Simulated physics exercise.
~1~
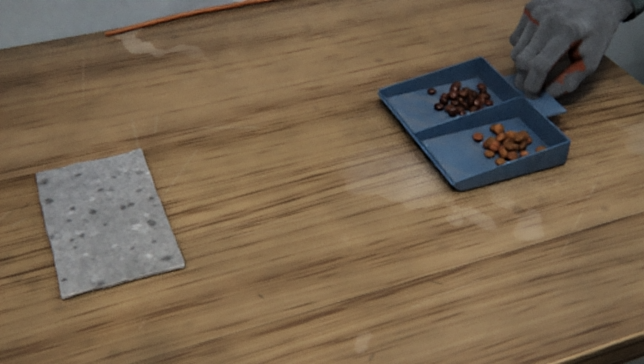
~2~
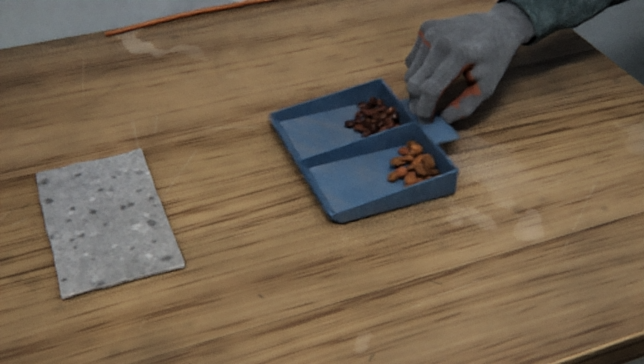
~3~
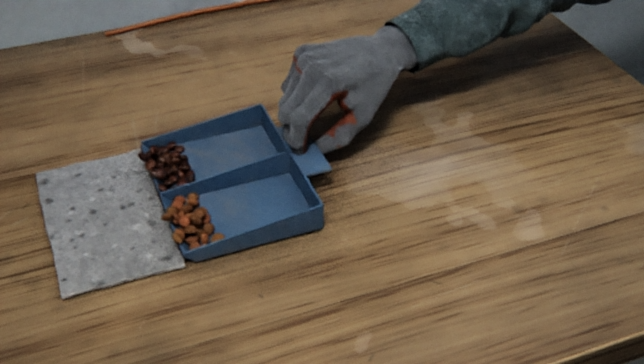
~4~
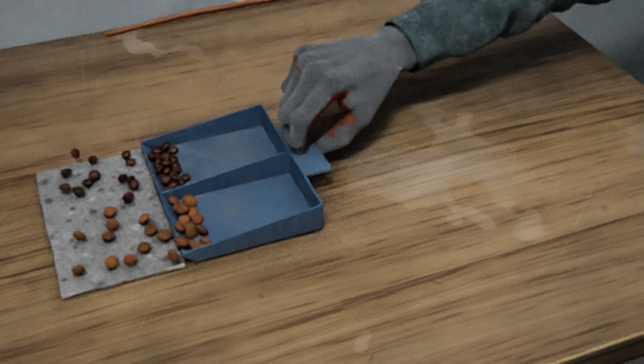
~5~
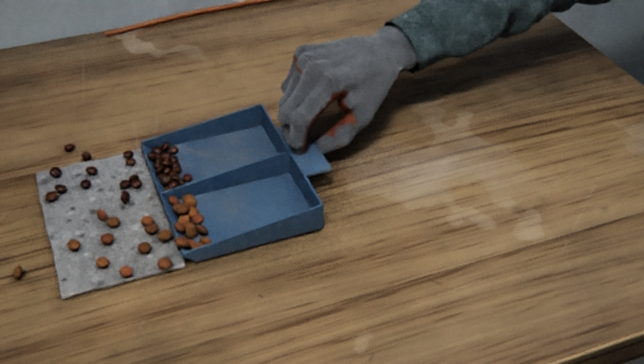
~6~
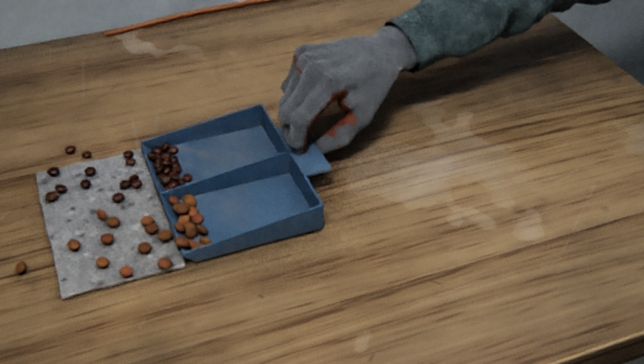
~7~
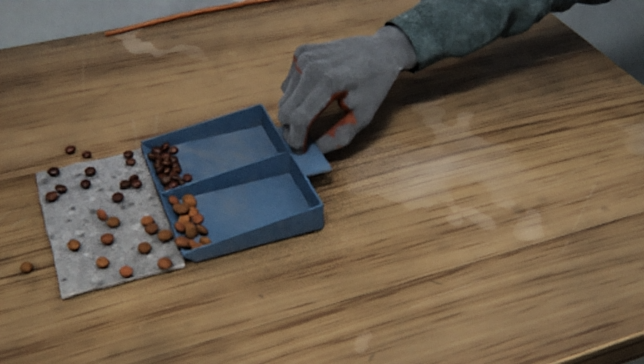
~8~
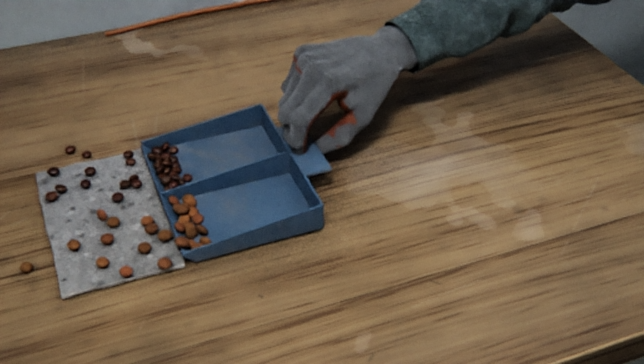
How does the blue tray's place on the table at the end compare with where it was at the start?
It starts toward the upper right of the table, well away from the speckled slab, and ends farther left and a little nearer the viewer, right up against the slab.
